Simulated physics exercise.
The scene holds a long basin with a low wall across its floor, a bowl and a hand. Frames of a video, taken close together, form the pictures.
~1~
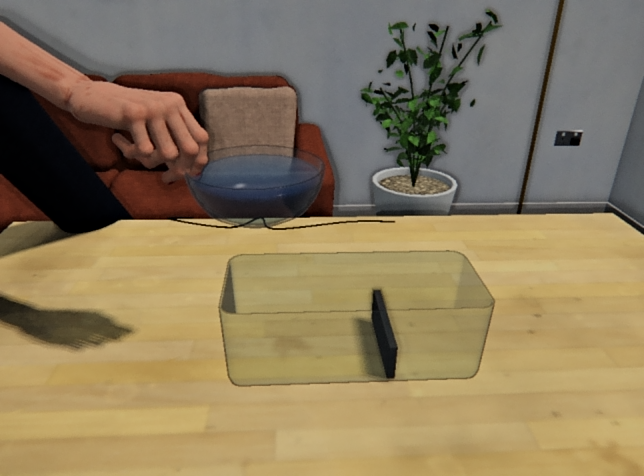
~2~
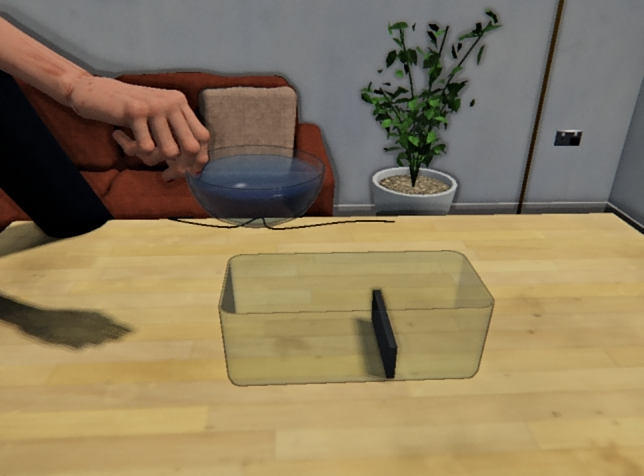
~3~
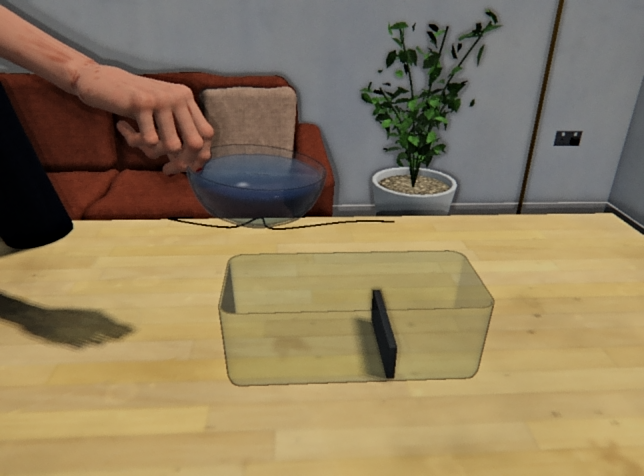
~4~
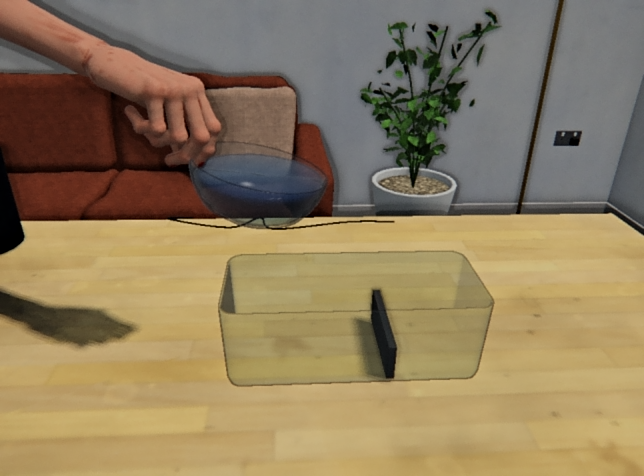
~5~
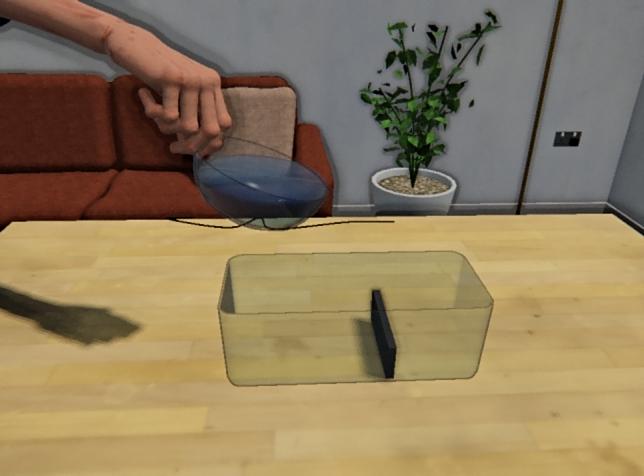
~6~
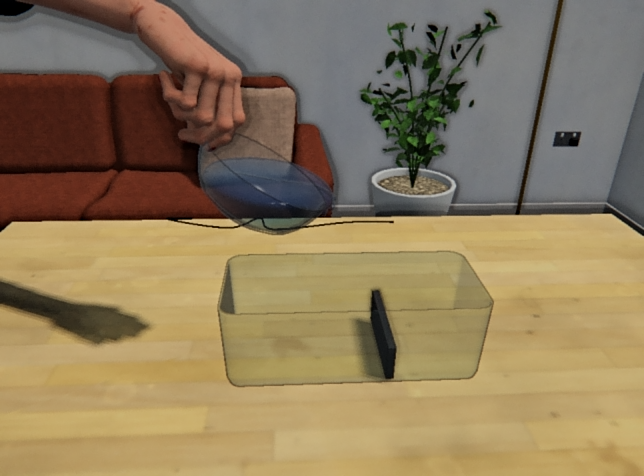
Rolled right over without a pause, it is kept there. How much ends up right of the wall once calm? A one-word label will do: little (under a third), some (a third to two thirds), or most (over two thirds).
Little.
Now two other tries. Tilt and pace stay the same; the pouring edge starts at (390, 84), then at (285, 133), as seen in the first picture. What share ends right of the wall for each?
Start one gives close to 70 percent, start two close to 10 percent.
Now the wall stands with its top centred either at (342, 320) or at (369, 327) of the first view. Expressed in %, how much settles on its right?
The first gives 70 %, the second 40 %.
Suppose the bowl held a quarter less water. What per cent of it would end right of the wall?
Near 5 %.
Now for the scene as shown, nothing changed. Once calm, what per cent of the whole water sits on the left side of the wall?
Share approx. 85 per cent.
A moment on, the bowl is tipped on its side and 8 per cent is still to pour, 54 is left of the wall and 2 right of it.
Next, the bowl is tipped right over and 0 per cent is still to pour, 88 is left of the wall and 4 right of it.
Then the bowl is tipped right over and 0 per cent is still to pour, 85 is left of the wall and 7 right of it.
Later the bowl is tipped right over and 0 per cent is still to pour, 84 is left of the wall and 8 right of it.
Finally, 84 per cent lies left of the wall, 8 right of it and 8 outside.
